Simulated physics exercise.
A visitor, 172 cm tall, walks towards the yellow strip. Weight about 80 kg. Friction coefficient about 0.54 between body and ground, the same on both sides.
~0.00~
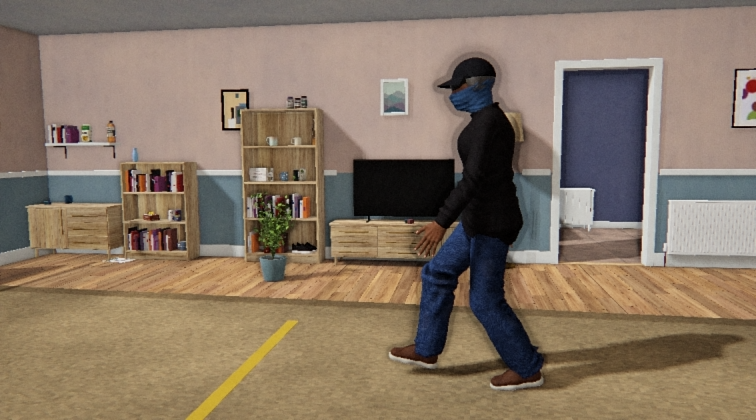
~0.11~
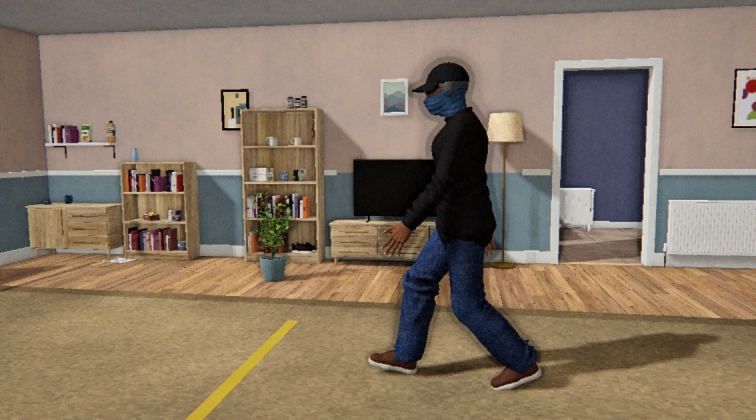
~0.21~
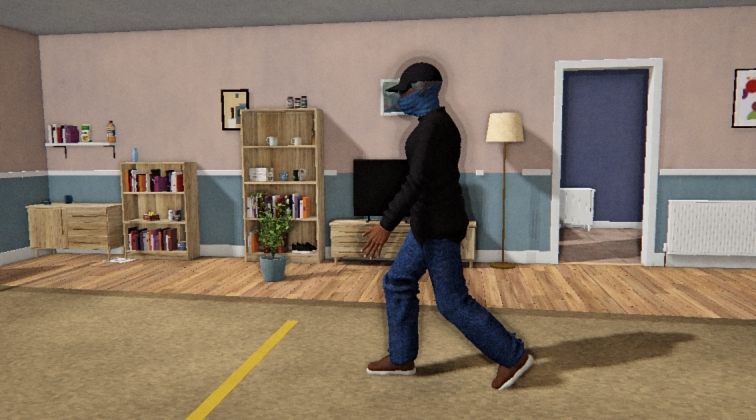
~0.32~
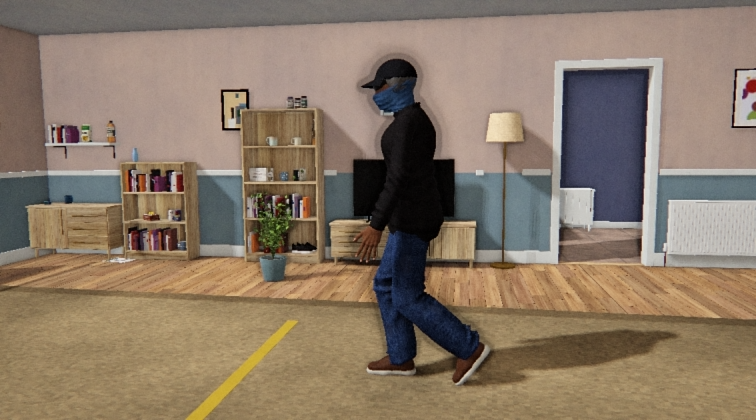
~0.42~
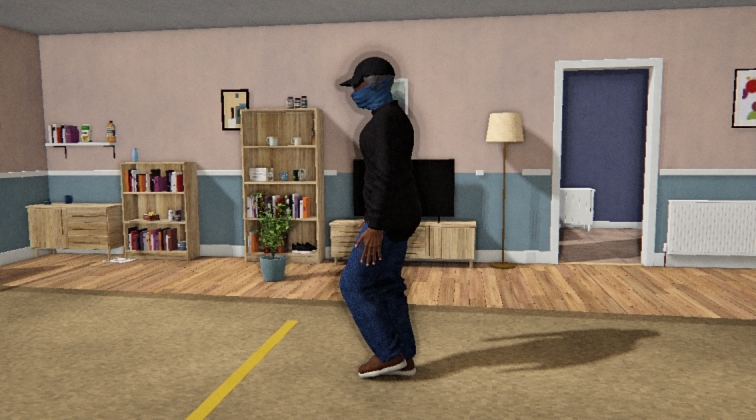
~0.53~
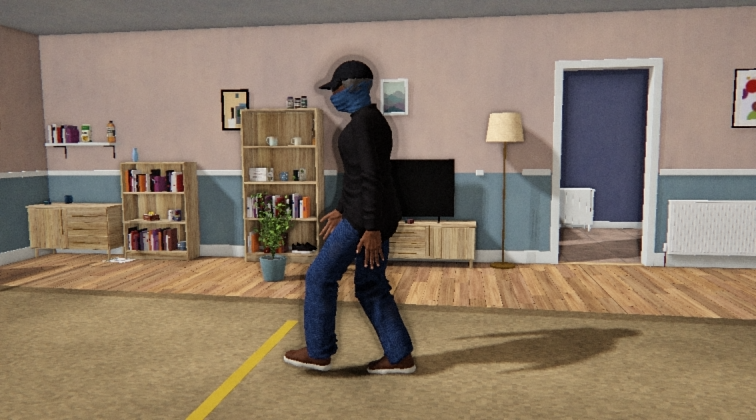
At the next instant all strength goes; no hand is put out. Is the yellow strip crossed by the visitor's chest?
The visitor's chest crosses the yellow strip.
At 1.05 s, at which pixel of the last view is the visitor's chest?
Around (264, 262).
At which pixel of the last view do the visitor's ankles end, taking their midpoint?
At about (305, 376).
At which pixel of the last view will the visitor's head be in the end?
At about (69, 390).
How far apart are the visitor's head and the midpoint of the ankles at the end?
Some 110 cm apart.
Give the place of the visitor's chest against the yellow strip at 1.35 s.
About 20 cm past it.
After 0.80 s the visitor's chest is 40 cm short of the yellow strip, near (313, 211) in the last picture's view.
After 1.05 s the visitor's chest is 16 cm short of the yellow strip, near (264, 262) in the last picture's view; the visitor's hips 35 cm short of the yellow strip.
After 1.35 s the visitor's chest is 19 cm past the yellow strip, near (178, 334) in the last picture's view; the visitor's hips 12 cm short of the yellow strip.
Final state at 3.4 s, visitor's head crosses the yellow strip; visitor's chest crosses the yellow strip.
